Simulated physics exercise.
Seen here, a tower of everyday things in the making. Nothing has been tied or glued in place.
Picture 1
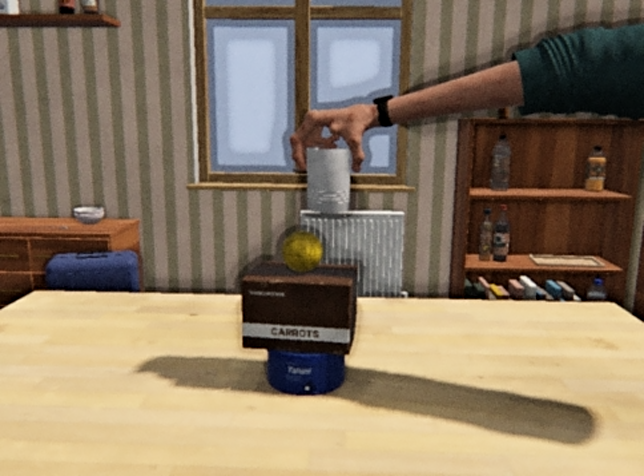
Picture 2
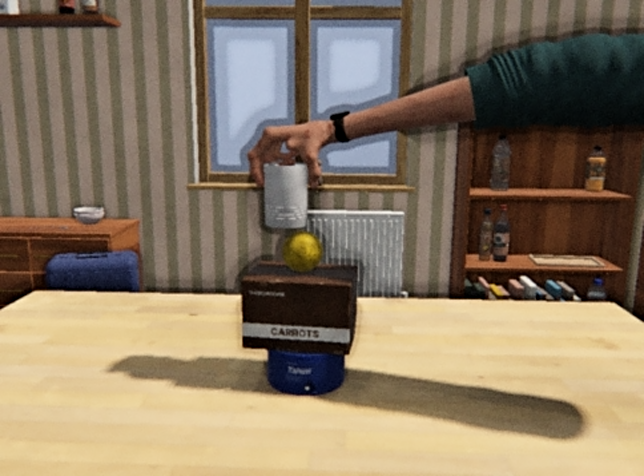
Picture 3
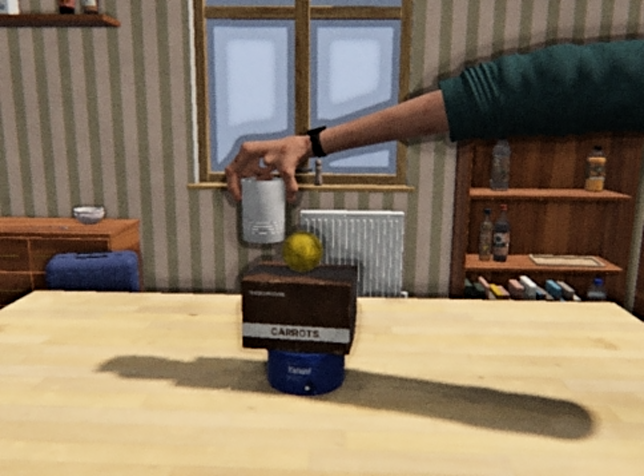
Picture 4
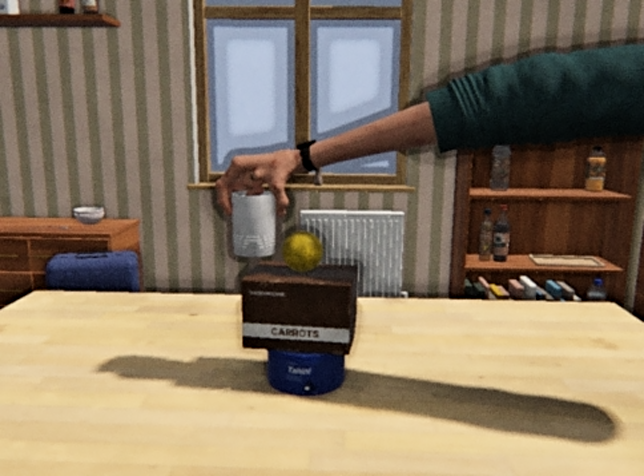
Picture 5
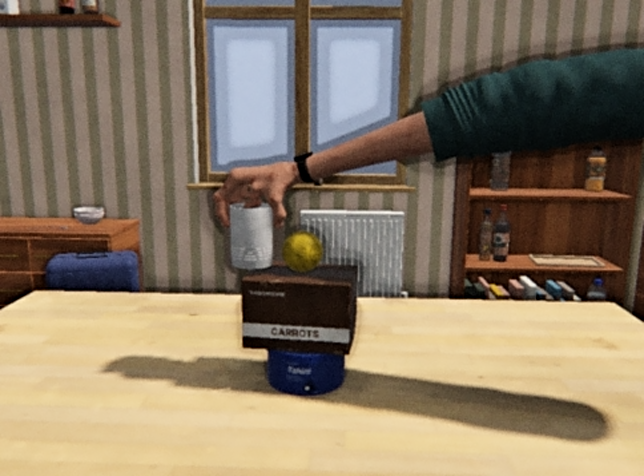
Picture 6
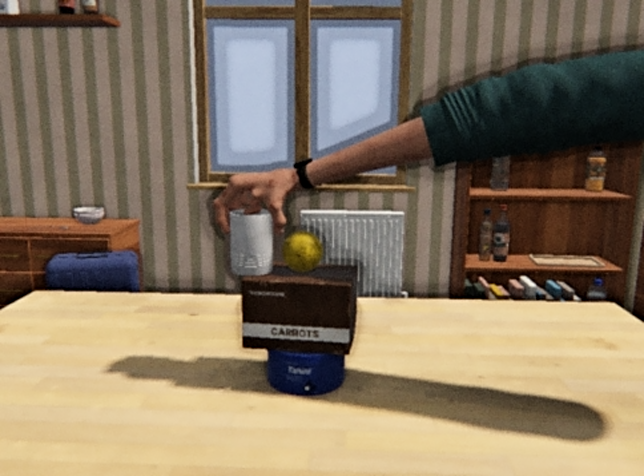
The clip opens with a hand holding a white cup above a yellow ball, which sits on a brown box labelled carrots atop a blue tub. The hand moves the cup left and down, then slows as it lowers it beside the ball, over the box's left edge.
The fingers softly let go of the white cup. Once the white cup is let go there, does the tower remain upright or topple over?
It remains upright.
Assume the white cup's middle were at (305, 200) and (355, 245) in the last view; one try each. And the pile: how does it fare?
First try: The pile topples; second try: It stands firm.
Then, 0.50 s past the last view, nothing moves.
Then, 1.30 s past the last view, things are still on the move.
Then, 2.00 s past the last view, as before.
Finally, all 4 still in place. Final places as the last picture's camera would see them, white cup near (252, 242). The pile holds.
